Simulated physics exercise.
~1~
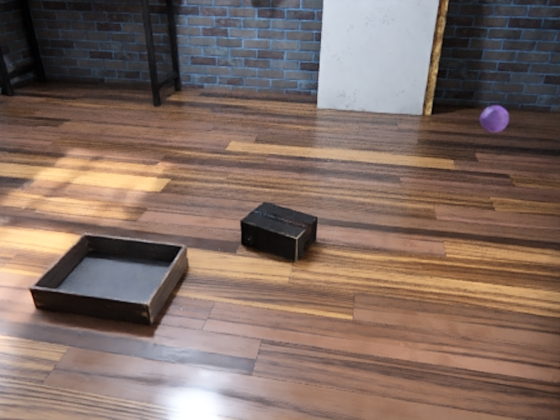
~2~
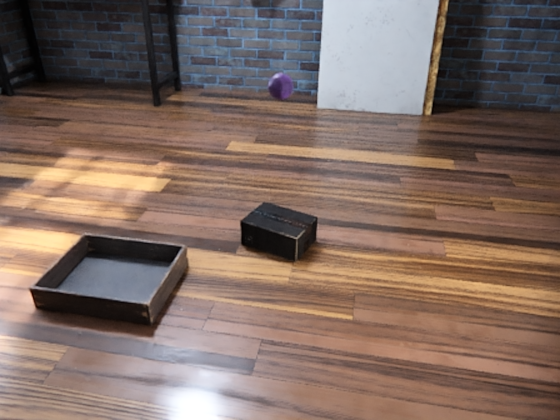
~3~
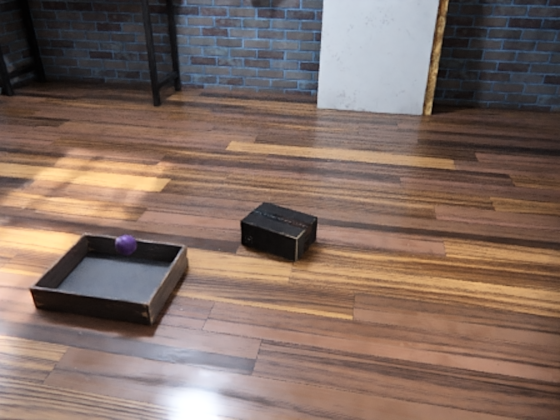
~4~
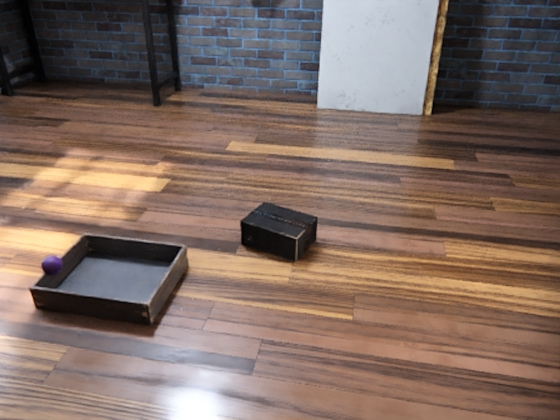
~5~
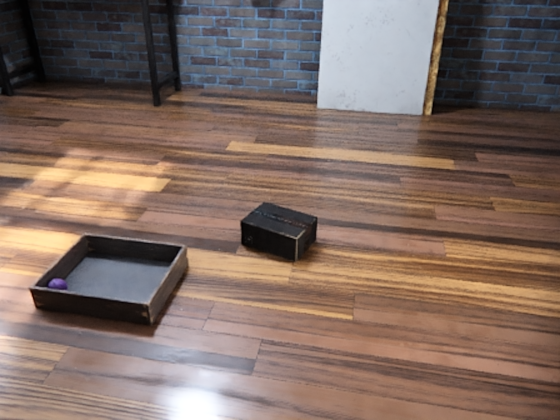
An open box on the wooden floor catches a purple ball flying in leftward.
